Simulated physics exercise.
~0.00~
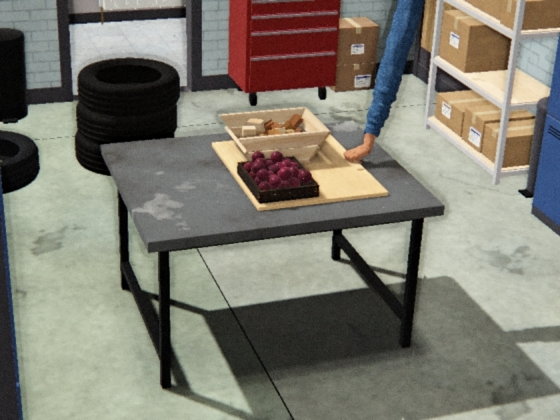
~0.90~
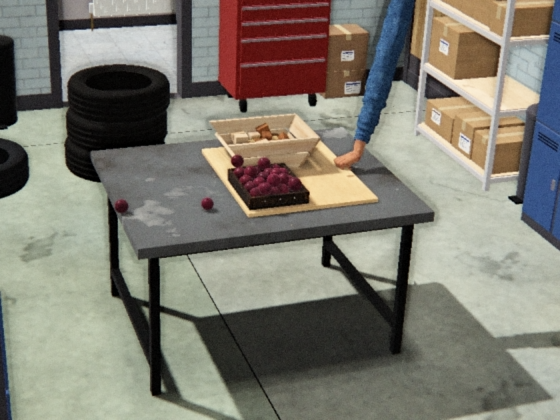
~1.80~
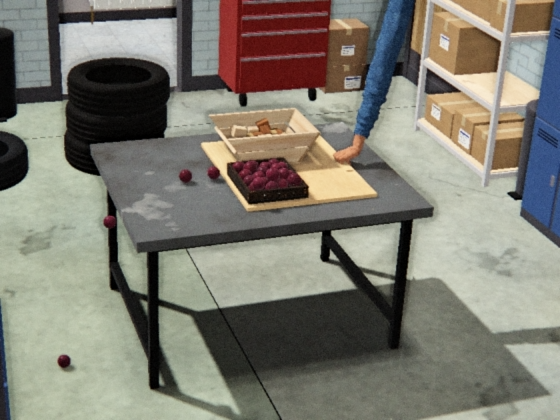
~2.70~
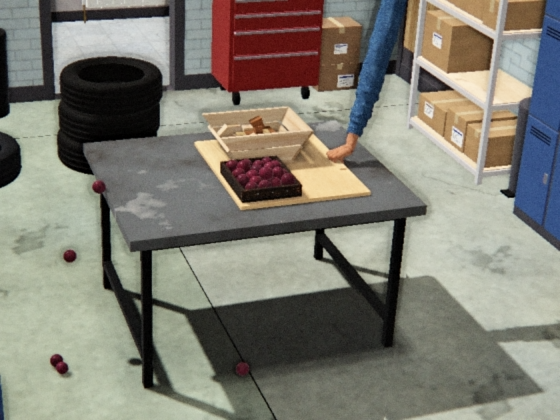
The clip shows a hand jerking a board back and forth on a garage table, carrying a black tray of red onions and a wooden tray of blocks. Several onions roll off leftward, dropping to the floor, while the blocks remain in their tray.
